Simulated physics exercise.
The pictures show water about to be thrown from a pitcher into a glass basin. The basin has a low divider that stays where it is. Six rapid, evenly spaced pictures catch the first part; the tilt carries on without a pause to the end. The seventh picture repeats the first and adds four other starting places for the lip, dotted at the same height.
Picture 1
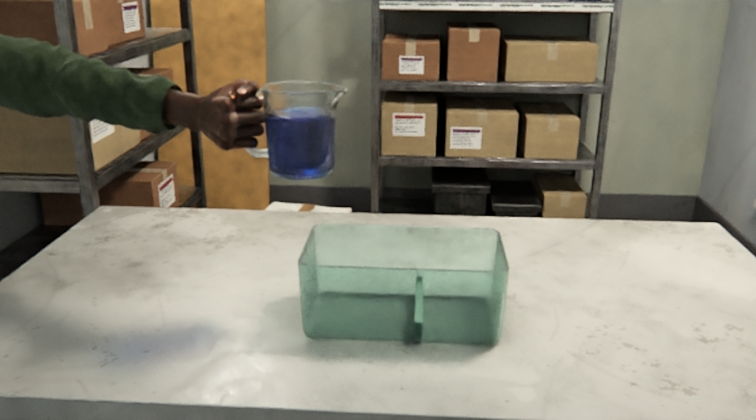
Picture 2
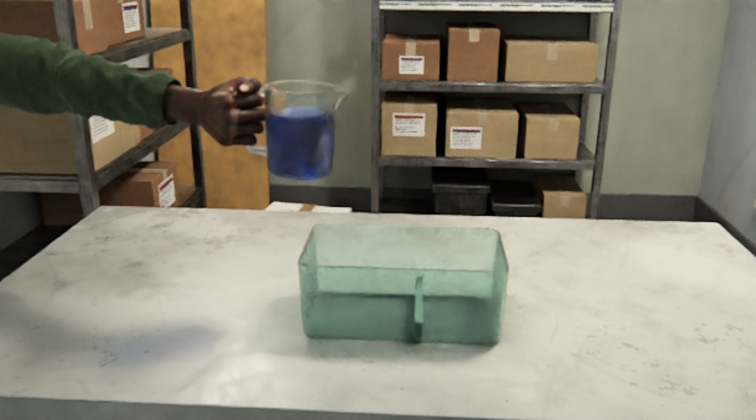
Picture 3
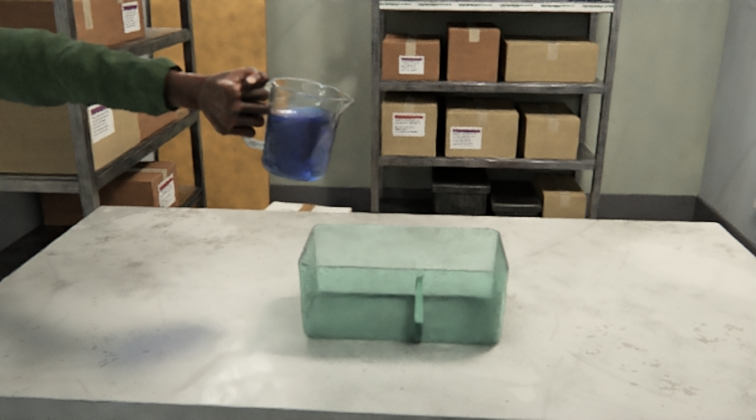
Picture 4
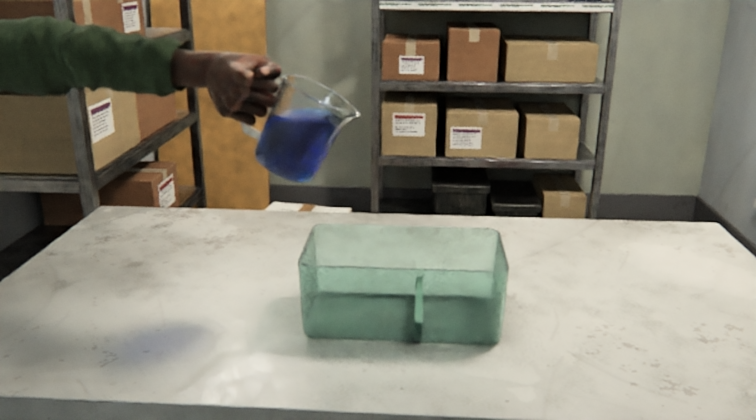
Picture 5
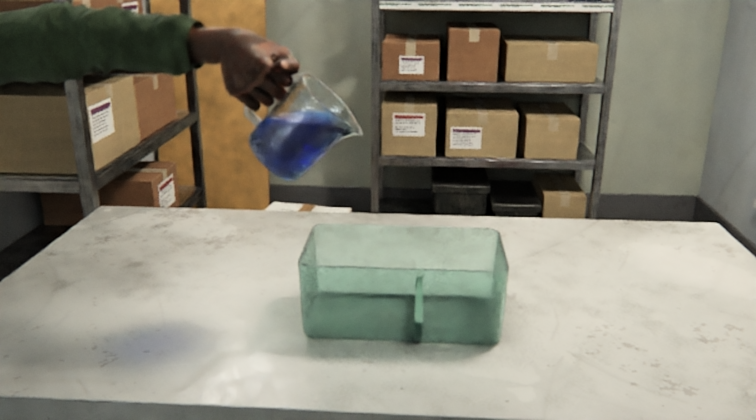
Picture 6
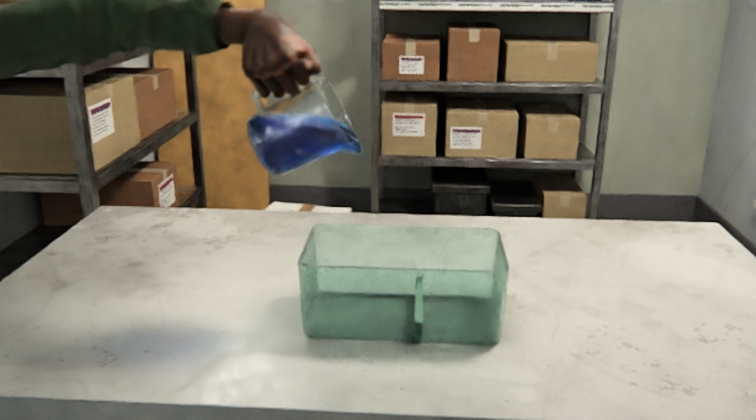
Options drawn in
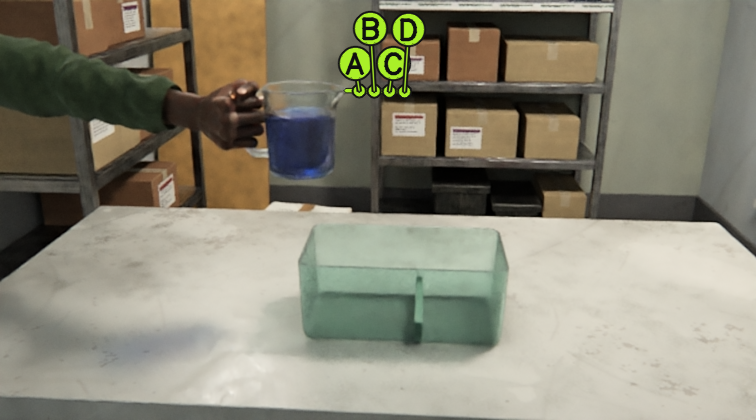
In a storage room with shelves of cardboard boxes along the back, a fixed camera looks slightly down across a pale, scuffed table. A clear pitcher of blue water is held in the air at left by a hand in a green sleeve, above and left of a translucent green basin. The hand tilts the pitcher steadily rightward, and the water slides toward its lip, just reaching over it.
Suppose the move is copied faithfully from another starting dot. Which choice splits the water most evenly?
The best dot is C.
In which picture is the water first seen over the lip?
Picture 6.
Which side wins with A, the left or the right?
The left one.
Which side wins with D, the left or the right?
The right side.
On the marked copy, A at (359, 90); B at (374, 91); C at (389, 91); D at (404, 91).
Choosing A, about 76 % ends left of the wall and 11 % right of it; 13 % is lost outside.
Choosing B, about 69 % ends left of the wall and 21 % right of it; 10 % is lost outside.
Choosing C, about 50 % ends left of the wall and 46 % right of it; 4 % is lost outside.
Choosing D, about 23 % ends left of the wall and 70 % right of it; 8 % is lost outside.
